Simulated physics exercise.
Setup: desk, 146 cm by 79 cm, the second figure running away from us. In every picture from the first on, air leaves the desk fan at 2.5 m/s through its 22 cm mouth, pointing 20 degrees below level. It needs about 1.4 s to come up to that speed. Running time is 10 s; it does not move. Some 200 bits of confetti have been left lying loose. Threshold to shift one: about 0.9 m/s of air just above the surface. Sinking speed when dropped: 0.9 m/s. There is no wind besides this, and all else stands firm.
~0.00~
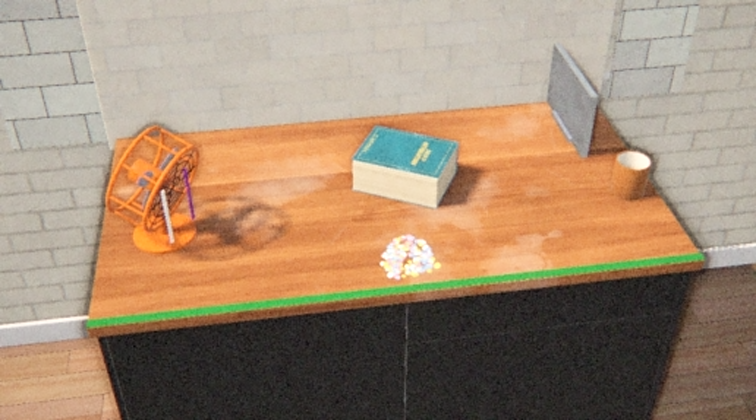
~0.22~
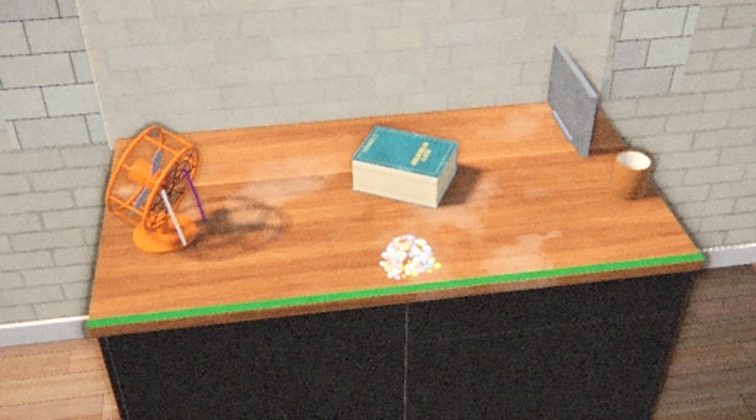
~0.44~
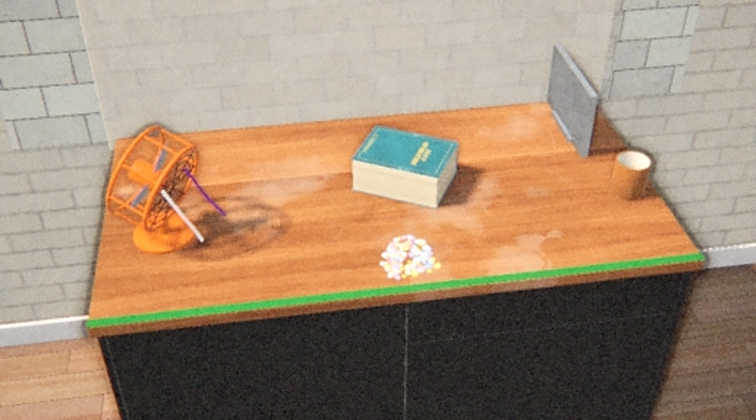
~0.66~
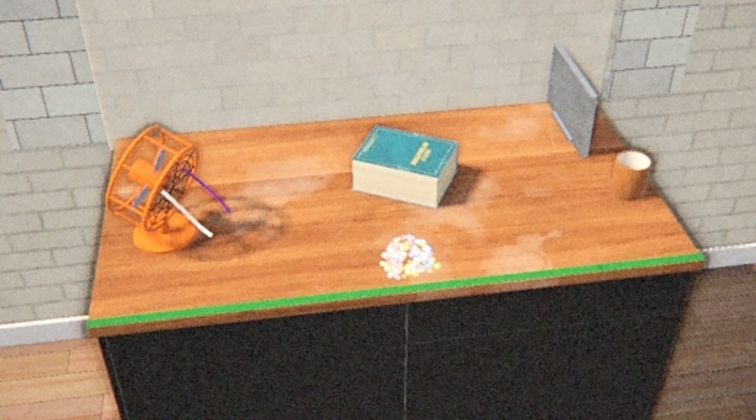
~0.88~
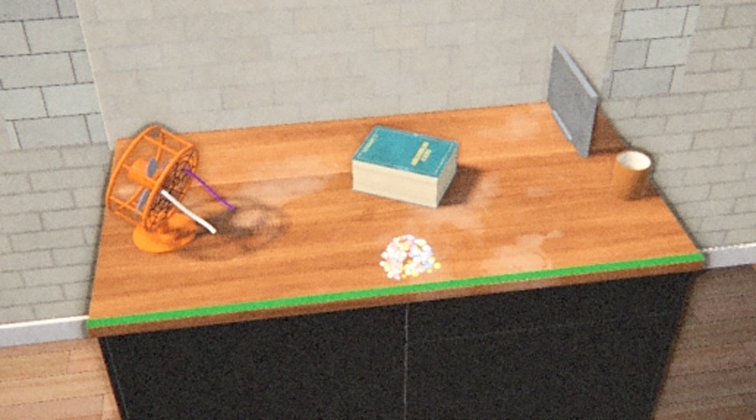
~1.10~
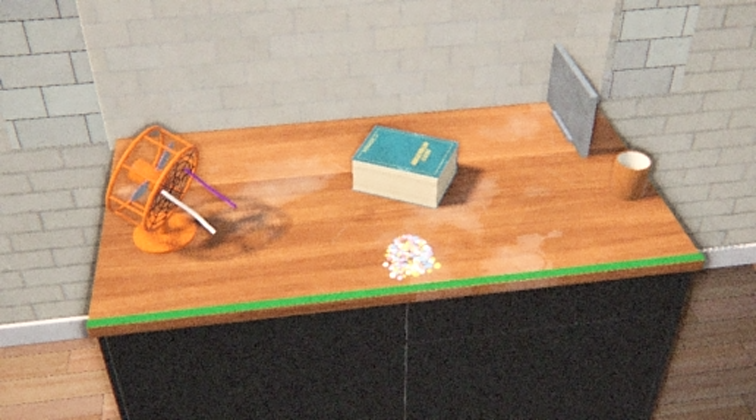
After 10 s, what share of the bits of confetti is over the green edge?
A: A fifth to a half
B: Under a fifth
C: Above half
C.
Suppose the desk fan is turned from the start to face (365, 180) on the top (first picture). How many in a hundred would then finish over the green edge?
Then roughly 100 per cent.
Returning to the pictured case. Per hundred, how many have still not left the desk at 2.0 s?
About 5 %.
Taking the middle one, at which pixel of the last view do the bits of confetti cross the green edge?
(534, 279).
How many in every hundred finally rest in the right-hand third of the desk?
2 %.
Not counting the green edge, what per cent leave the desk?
Estimate: Near 30 %.
After 2.0 s the count stands so, 68 % are over the green edge; the middle of those still in play is near (704, 240).
After 3.2 s the count stands so, 68 % are over the green edge.
After 5.5 s the count stands so, 68 % are over the green edge.
After 10.0 s, at the end, 68 % are over the green edge.
